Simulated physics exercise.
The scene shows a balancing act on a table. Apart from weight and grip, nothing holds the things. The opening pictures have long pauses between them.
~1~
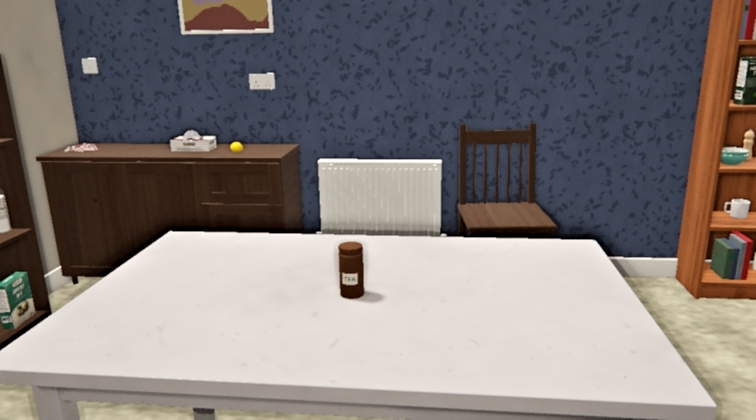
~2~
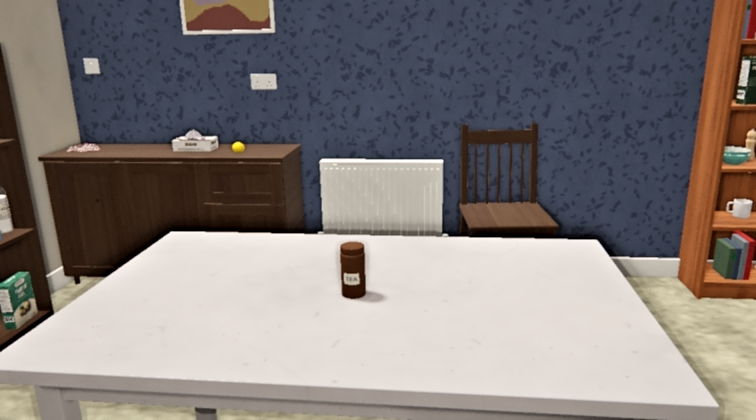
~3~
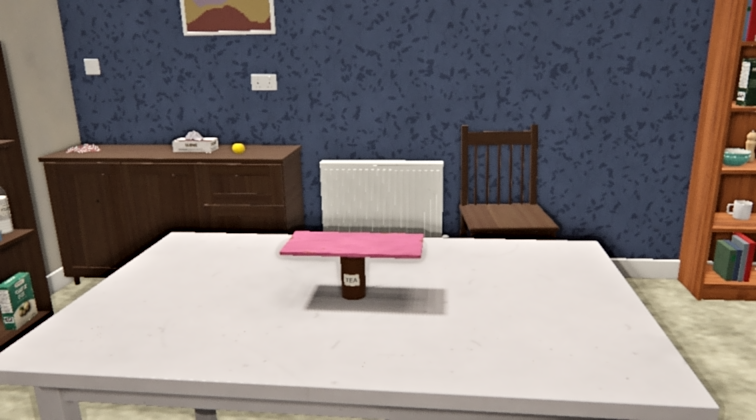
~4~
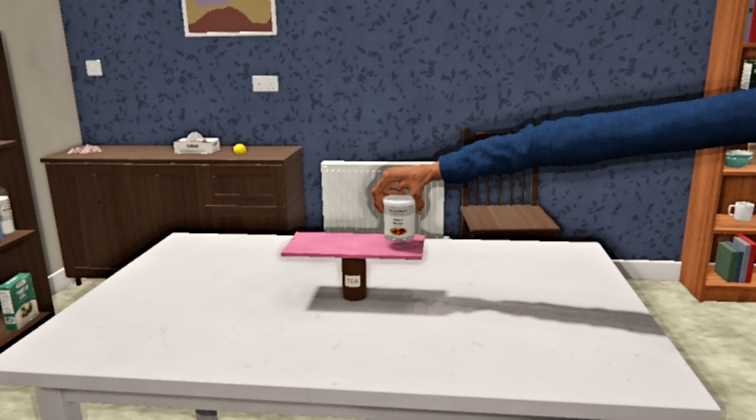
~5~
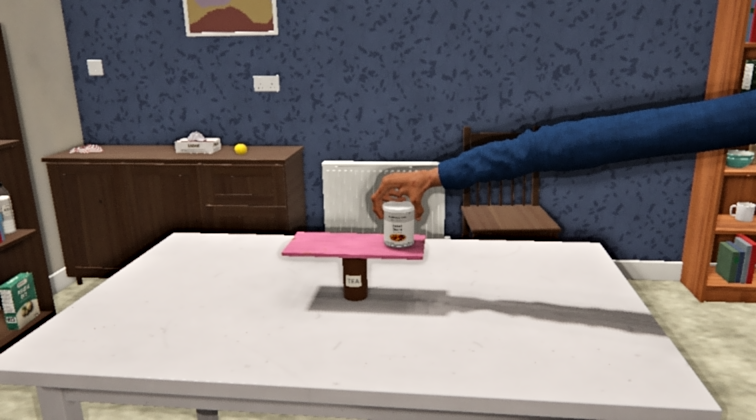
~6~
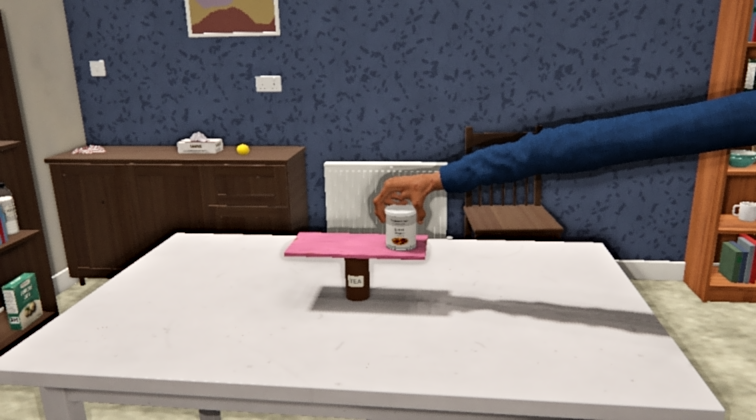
A pink board appeared on top of a brown jar standing on a white table, and then a hand reached in from the right and lowered a white tin onto the board's right side.
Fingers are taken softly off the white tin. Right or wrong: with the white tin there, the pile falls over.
Right, it falls over.
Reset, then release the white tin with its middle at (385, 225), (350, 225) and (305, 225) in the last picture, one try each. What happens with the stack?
Case 1: Collapse; case 2: Stable; case 3: Collapse.
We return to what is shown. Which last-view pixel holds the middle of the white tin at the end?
At about (457, 290).
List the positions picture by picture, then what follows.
In the first picture, the last thing is not in view yet; brown jar (351, 270).
In the second picture, the last thing is not in view yet; brown jar (353, 270).
In the third picture, the last thing is not in view yet; brown jar (353, 271).
The fourth picture shows still above its spot; white tin (399, 218); brown jar (354, 272).
The fifth picture shows still above its spot; white tin (399, 224); brown jar (355, 272).
The sixth picture shows in place under the hand; white tin (401, 227); brown jar (357, 272).
Then, 0.30 s after the last picture, white tin now fallen; pink board tipped 35° from how it was.
Then, 0.40 s after the last picture, pink board tipped 64° from how it was.
Then, 0.60 s after the last picture, as before.
Then, 1.00 s after the last picture, pink board tipped 39° from how it was.
At rest, fallen, white tin; tipped over in the stack, pink board; brown jar in place. Seen from the same camera at the end, white tin near (457, 290). The stack comes apart.
